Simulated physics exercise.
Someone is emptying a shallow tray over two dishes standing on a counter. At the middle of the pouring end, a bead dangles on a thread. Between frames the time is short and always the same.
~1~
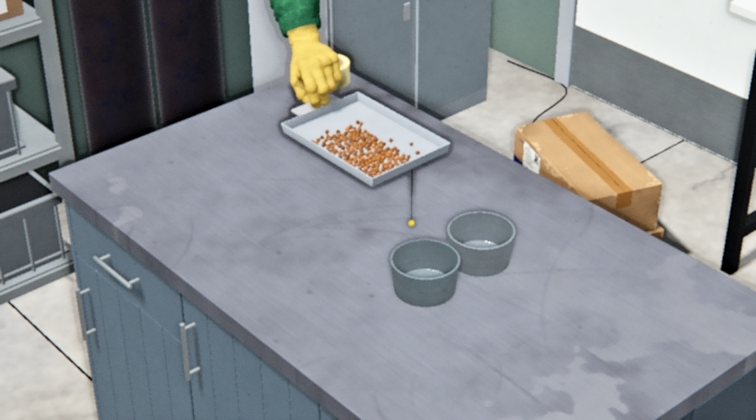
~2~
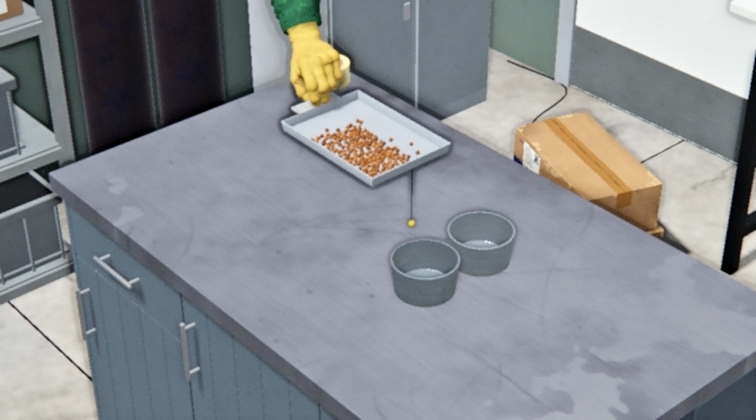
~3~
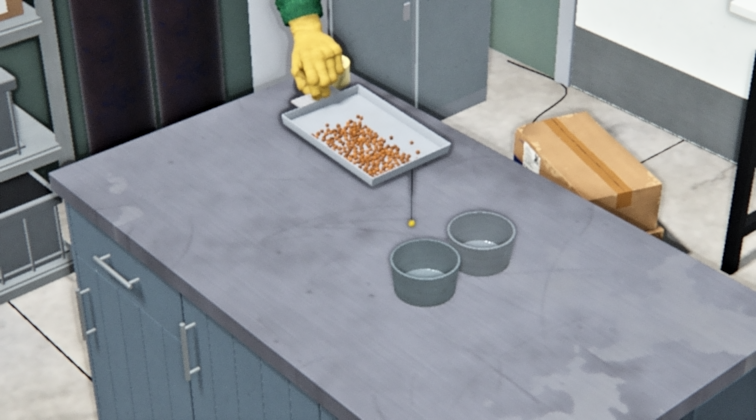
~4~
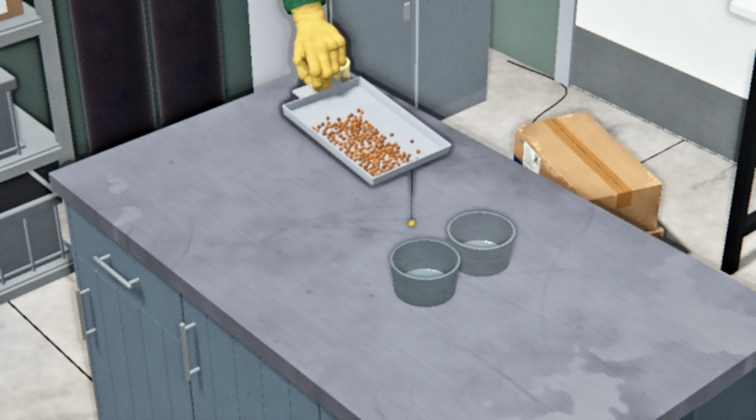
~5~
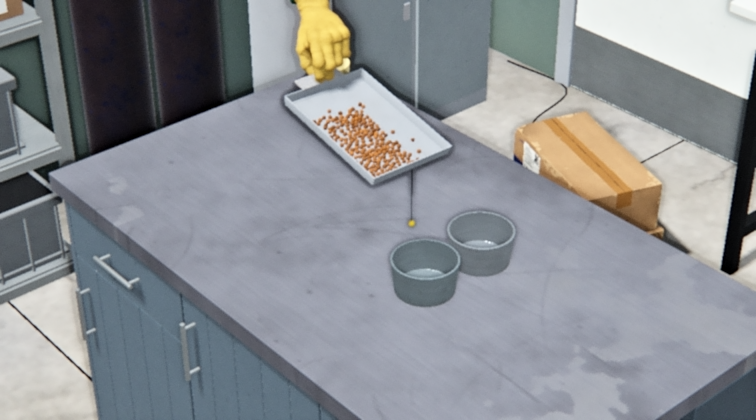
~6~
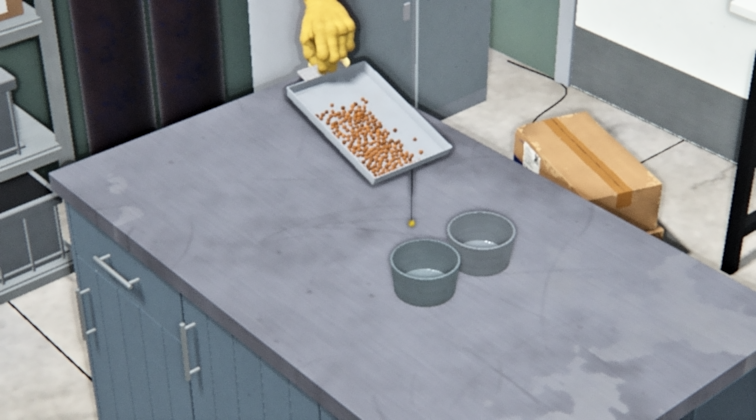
A yellow-gloved hand gradually tilts a shallow tray of small brown pieces above two gray dishes.
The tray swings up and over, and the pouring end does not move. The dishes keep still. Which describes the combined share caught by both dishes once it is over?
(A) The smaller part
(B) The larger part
The larger part (B).
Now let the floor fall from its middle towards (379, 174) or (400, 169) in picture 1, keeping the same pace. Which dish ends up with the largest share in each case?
For the first slope the lefthand dish, for the second the lefthand dish.
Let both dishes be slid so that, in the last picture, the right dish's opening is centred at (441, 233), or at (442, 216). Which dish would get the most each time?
Well, the first go goes to the rightmost dish, and the second to the rightmost dish.
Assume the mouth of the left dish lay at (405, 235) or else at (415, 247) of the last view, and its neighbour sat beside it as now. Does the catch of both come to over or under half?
Result, first place: Not as much as half; second place: Exceeding half.
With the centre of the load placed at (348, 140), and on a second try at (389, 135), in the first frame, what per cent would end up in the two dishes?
You'd see roughly 80 per cent first and roughly 70 per cent second.
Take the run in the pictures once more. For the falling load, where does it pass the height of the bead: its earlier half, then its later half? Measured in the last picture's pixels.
Early-half point (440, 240); late-half point (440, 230).
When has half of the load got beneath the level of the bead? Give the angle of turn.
110 degrees.
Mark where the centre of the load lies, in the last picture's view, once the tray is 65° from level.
The middle of the load sits near (406, 148).
Just after the last frame, tray tipped steeply; almost all on the tray; just a few in the right dish; just a few in the air.
A moment on, tray tipped past a quarter turn; roughly half on the tray; about a tenth in the left dish; just a few in the right dish; roughly a third in the air.
Further on, tray tipped past a quarter turn; roughly half in the left dish; roughly a quarter in the right dish; roughly a quarter outside both.
When it is over, tray tipped past a quarter turn; roughly half in the left dish; roughly a quarter in the right dish; roughly a quarter outside both.
